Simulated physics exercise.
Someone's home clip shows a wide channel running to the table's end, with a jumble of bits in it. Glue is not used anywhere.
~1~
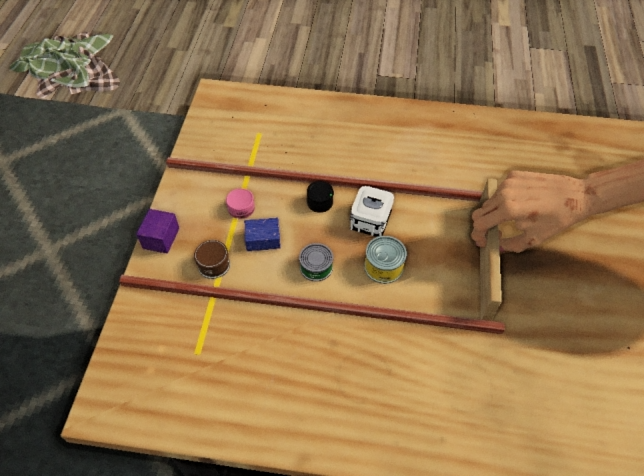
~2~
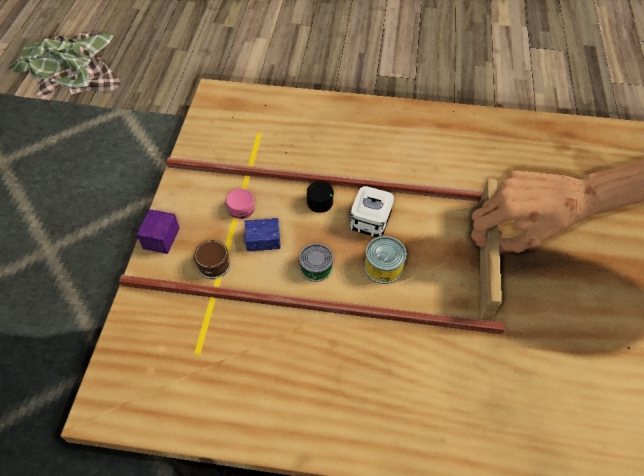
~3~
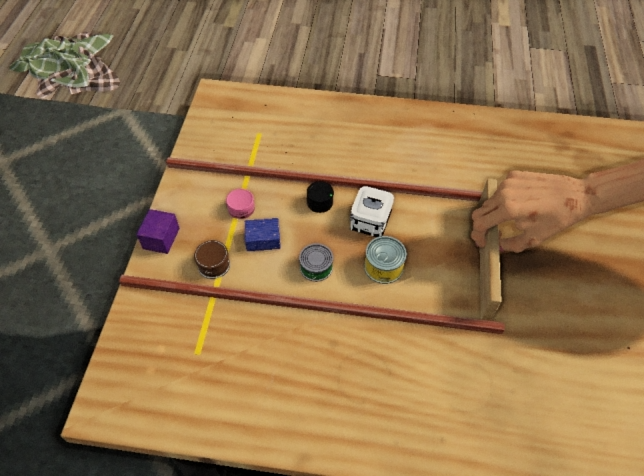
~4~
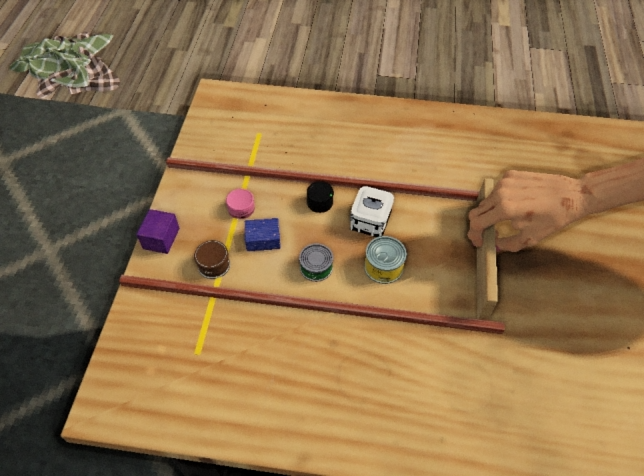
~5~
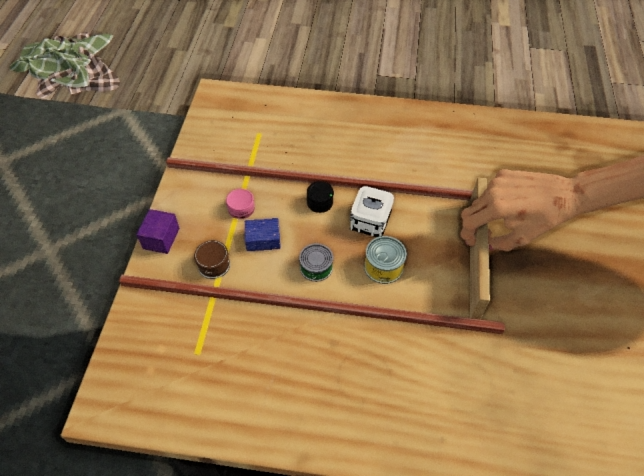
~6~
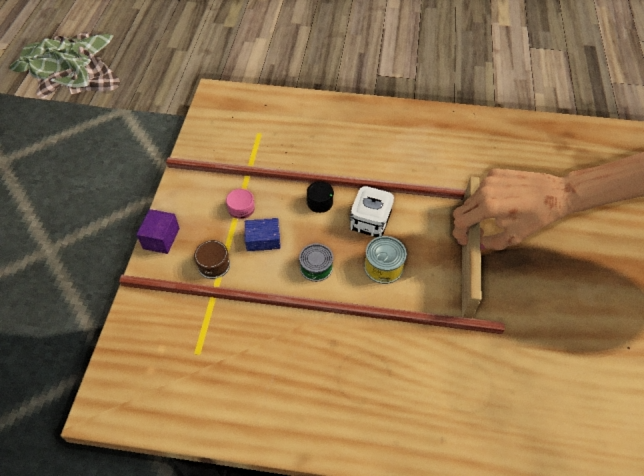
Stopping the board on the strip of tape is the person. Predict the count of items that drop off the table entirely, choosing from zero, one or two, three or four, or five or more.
The count is zero.
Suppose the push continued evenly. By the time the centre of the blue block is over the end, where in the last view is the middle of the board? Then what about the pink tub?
Blue block: (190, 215); pink tub: (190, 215).
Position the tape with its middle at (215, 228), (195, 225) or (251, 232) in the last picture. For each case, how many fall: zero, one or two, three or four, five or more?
Tape by tape, the falls would be: Zero, then just one or two, then none.
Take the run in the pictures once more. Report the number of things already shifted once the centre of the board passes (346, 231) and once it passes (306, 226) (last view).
Respectively 4 and 5.
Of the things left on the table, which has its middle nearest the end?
That's the purple block, it ends up nearest.
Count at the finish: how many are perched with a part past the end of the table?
That adds up to 0.
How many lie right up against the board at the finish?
Looks like 3 of them, all told.
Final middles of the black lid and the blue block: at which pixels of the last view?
Listed in order, first is (206, 176) and the other is (185, 220).
Early on, none off yet; purple block at rest near (159, 232); brown tin at rest near (213, 260); pink tub at rest near (241, 204).
Finally, the number that fall off is zero.
